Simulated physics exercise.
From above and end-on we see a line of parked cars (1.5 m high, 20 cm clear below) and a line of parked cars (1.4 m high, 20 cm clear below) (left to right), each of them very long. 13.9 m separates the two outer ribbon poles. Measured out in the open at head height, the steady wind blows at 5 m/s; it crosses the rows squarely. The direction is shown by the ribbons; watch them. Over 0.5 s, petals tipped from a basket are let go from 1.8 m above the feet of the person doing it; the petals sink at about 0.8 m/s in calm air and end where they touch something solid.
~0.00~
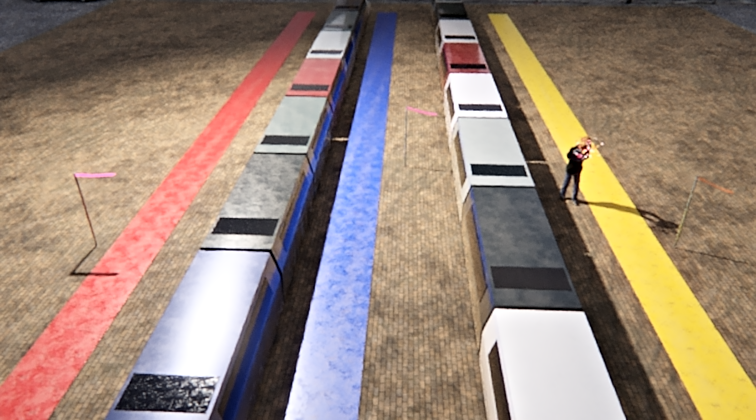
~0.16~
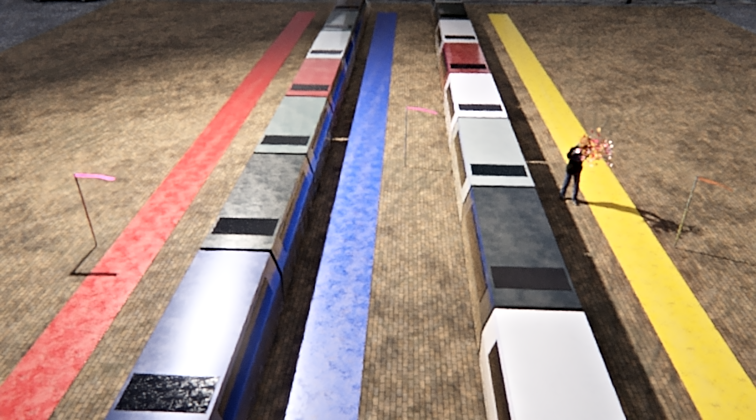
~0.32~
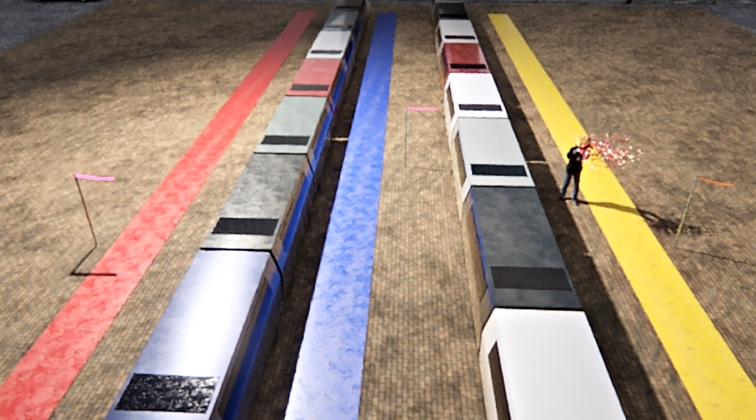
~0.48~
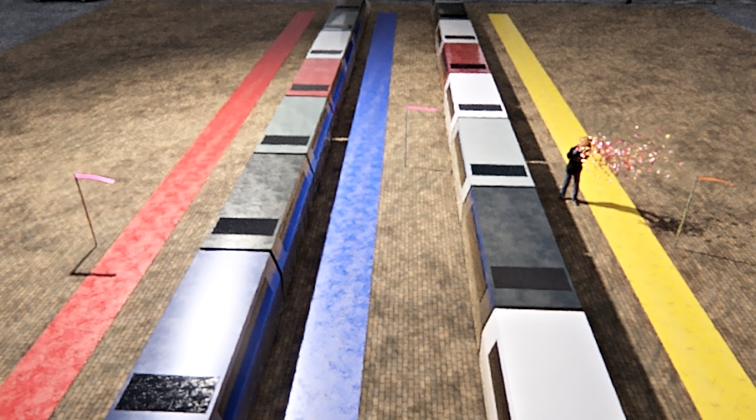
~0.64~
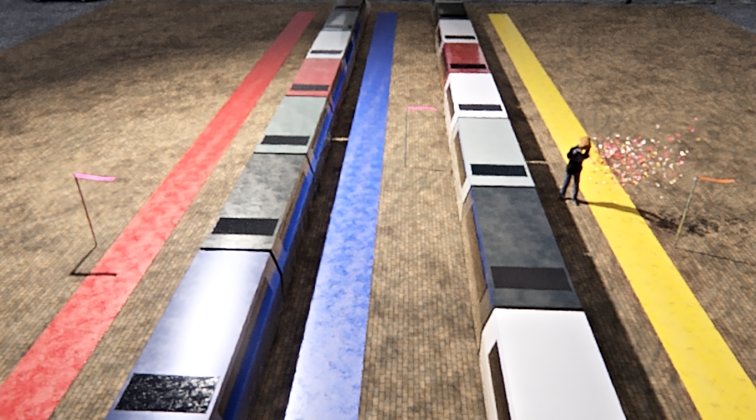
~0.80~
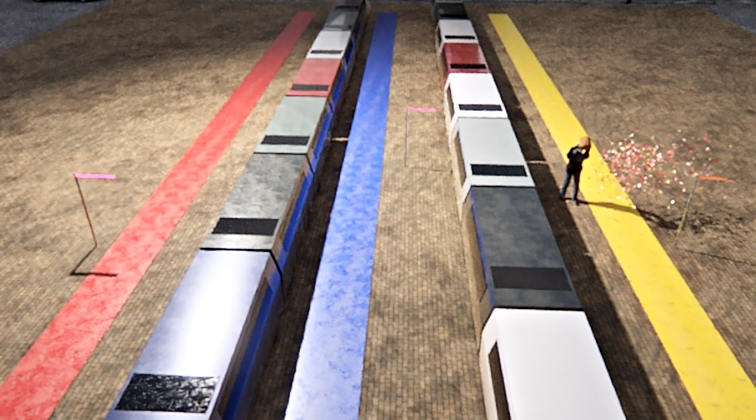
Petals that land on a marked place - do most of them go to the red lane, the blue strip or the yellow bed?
Most go to the yellow one.
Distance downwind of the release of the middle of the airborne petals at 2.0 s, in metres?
It is around 3.5 m.
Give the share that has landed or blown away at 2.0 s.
My guess would be close to 45 percent.
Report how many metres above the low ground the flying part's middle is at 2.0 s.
About 0.6 m high.
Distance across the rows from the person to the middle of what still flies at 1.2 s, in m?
That distance is some 2.0 m.
After 1.2 s, 0 % lies on the blue strip, 0 % on the red lane and 3 % on the yellow bed; 4 % has touched down or left; the middle of what still flies is 0.9 m above the low ground, near (661, 181).
After 2.0 s, 0 % lies on the blue strip, 0 % on the red lane and 18 % on the yellow bed; 44 % has touched down or left; the middle of what still flies is 0.6 m above the low ground, near (710, 194).
After 3.5 s, 0 % lies on the blue strip, 0 % on the red lane and 24 % on the yellow bed; 85 % has touched down or left.
After 8.0 s, 0 % lies on the blue strip, 0 % on the red lane and 24 % on the yellow bed; 100 % has touched down or left.
After 45.0 s, 0 % lies on the blue strip, 0 % on the red lane and 24 % on the yellow bed; 100 % has touched down or left.
